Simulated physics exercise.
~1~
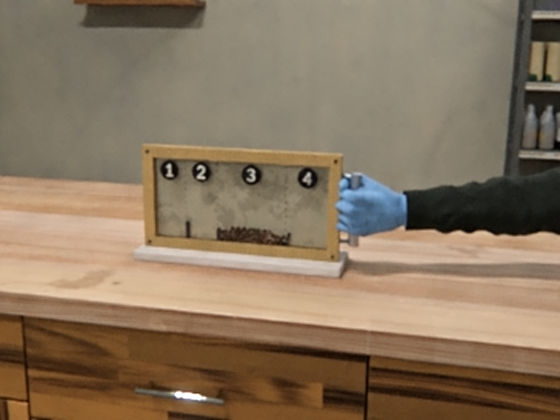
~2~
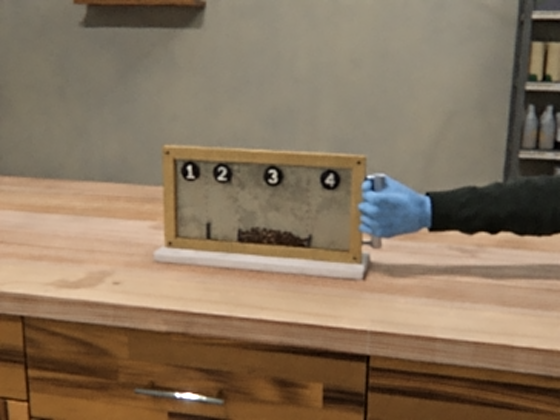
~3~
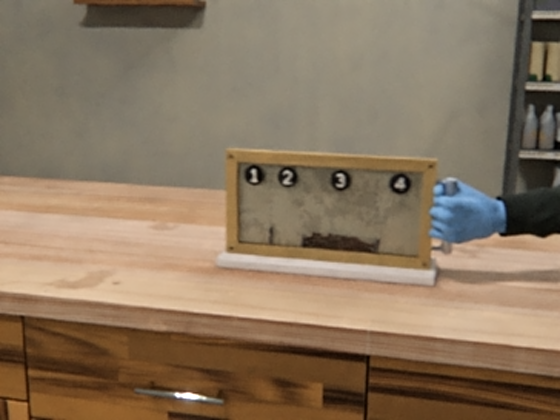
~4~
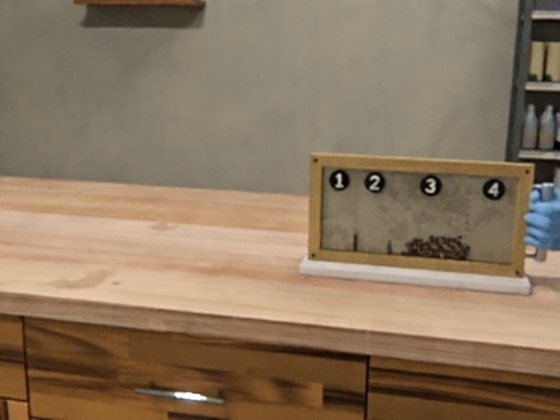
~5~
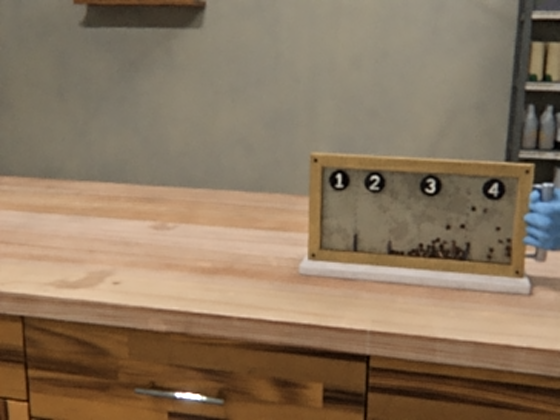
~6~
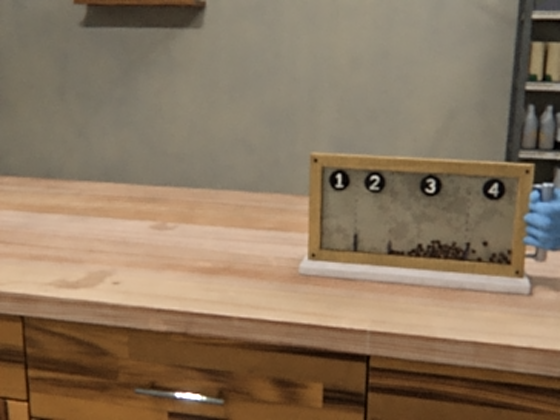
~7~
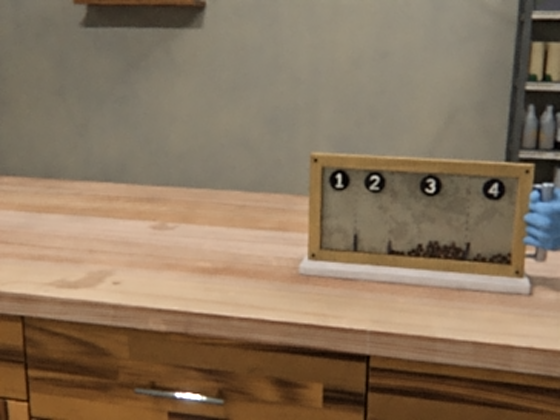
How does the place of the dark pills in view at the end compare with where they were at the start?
At the start the pills lie a little left of the middle of the view, and at the end they rest well over to the right and slightly lower, having travelled with the case.
